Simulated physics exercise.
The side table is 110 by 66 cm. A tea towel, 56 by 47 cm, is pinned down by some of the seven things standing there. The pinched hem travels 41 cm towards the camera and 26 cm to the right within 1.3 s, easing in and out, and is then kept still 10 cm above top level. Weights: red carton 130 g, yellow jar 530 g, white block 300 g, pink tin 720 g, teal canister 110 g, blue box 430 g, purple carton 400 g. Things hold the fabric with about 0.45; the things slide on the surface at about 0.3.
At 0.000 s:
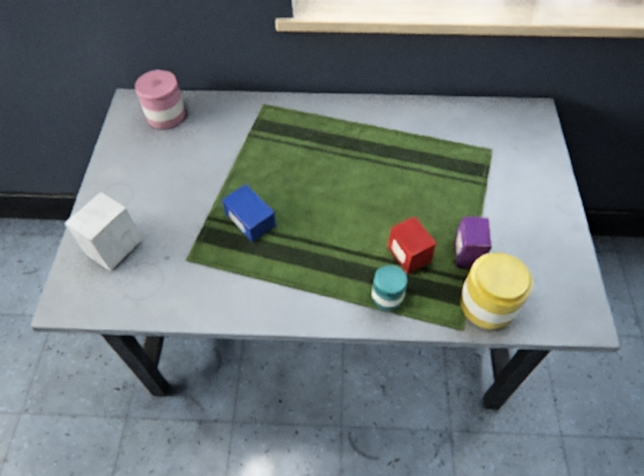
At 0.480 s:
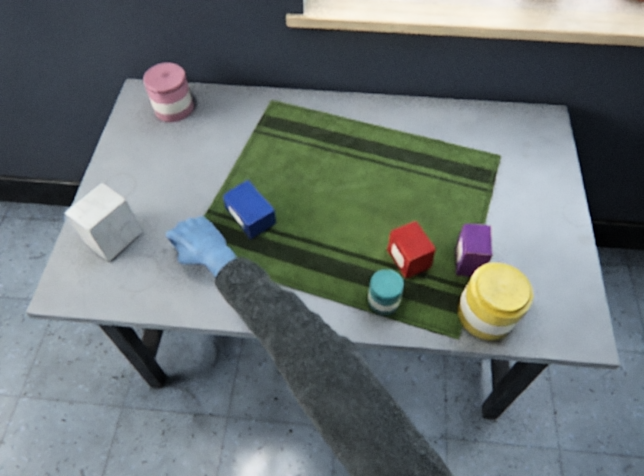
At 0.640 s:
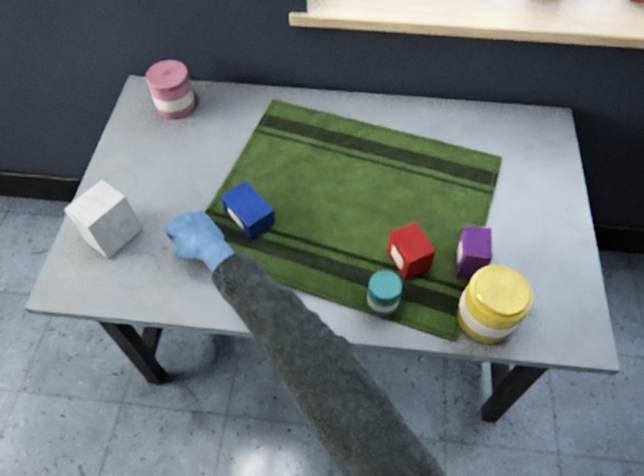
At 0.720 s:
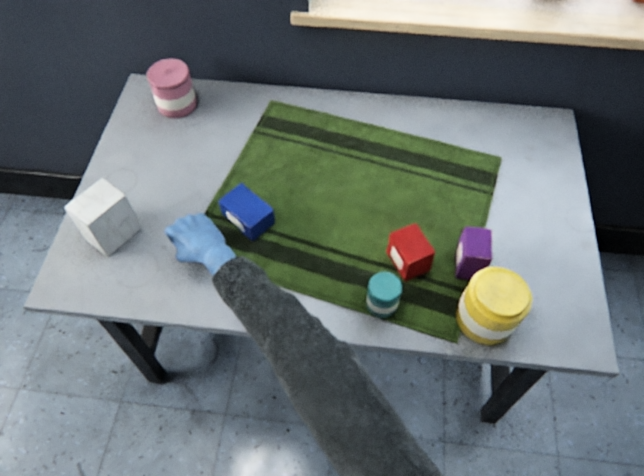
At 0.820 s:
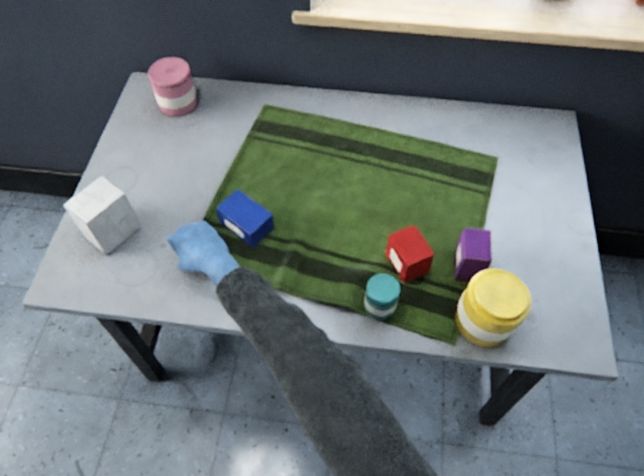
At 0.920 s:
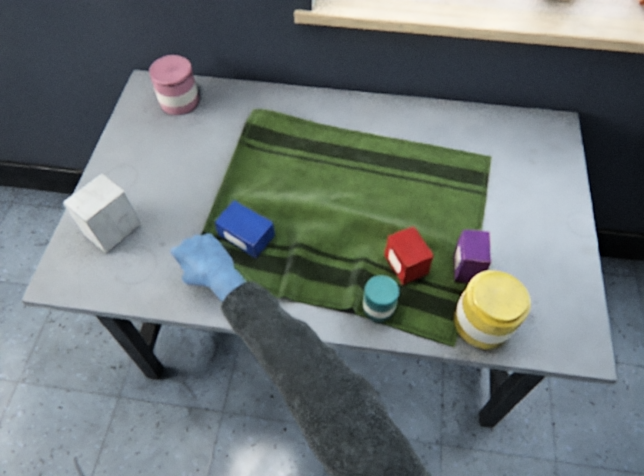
A blue-gloved hand in a dark grey sleeve reaches over a grey side table, seen from above and in front. A green striped towel lies under a blue box, red carton and teal canister, with a purple carton and yellow jar at right, a white block and pink tin at left. The view shifts slightly, then the hand pulls the towel's near-left corner slightly nearer and right, wrinkling it and turning the blue box.
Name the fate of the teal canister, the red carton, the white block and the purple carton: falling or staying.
The teal canister falls off, the red carton keeps to the top, the white block stays on, the purple carton keeps to the top.
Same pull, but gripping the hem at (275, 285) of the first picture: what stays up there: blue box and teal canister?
In that case: Blue box drops off, teal canister falls off.
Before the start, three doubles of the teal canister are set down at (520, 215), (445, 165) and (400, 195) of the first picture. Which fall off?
In that order: Stays on, stays up, drops off.
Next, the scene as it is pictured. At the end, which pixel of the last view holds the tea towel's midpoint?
Near (315, 315).
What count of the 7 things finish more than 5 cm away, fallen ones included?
4 of them.
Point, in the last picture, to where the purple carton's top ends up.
Near (443, 250).
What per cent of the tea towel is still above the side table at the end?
Some 55 per cent of it.
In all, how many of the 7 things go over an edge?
That makes 2.
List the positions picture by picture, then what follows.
The first frame shows shows, teal canister (391, 279); red carton (414, 235); white block (95, 215); purple carton (477, 231); tea towel corners (186, 260) (264, 104) (492, 150).
The second frame shows shows, tea towel corners (272, 100) (501, 156); grip (182, 250).
The third frame shows shows, blue box (247, 203); tea towel corners (273, 99) (502, 157); grip (180, 245).
The fourth frame shows shows, blue box (246, 205); tea towel corners (271, 100) (502, 158); grip (181, 247).
The fifth frame shows shows, blue box (244, 211); tea towel corners (264, 104) (498, 158); grip (183, 255).
The sixth frame shows shows, teal canister (382, 290); red carton (411, 245); white block (94, 197); purple carton (477, 245); tea towel corners (254, 109) (491, 157); grip (187, 267).
By 1.2 s, 100 % of the tea towel is still over the top; blue box 15 cm off its start.
By 1.4 s, 90 % of the tea towel is still over the top; teal canister 4 cm off its start, red carton 4 cm off its start, purple carton 2 cm off its start.
By 1.7 s, 60 % of the tea towel is still over the top; teal canister 9 cm off its start at (395, 333), red carton 8 cm off its start at (398, 279), purple carton 5 cm off its start at (453, 246).
By 1.9 s, 55 % of the tea towel is still over the top; teal canister over the edge, red carton 11 cm off its start, purple carton 7 cm off its start.
By 3.5 s, 55 % of the tea towel is still over the top; teal canister over the edge, red carton 11 cm off its start at (406, 294), purple carton 7 cm off its start at (443, 250), white block 0 cm off its start at (94, 196).
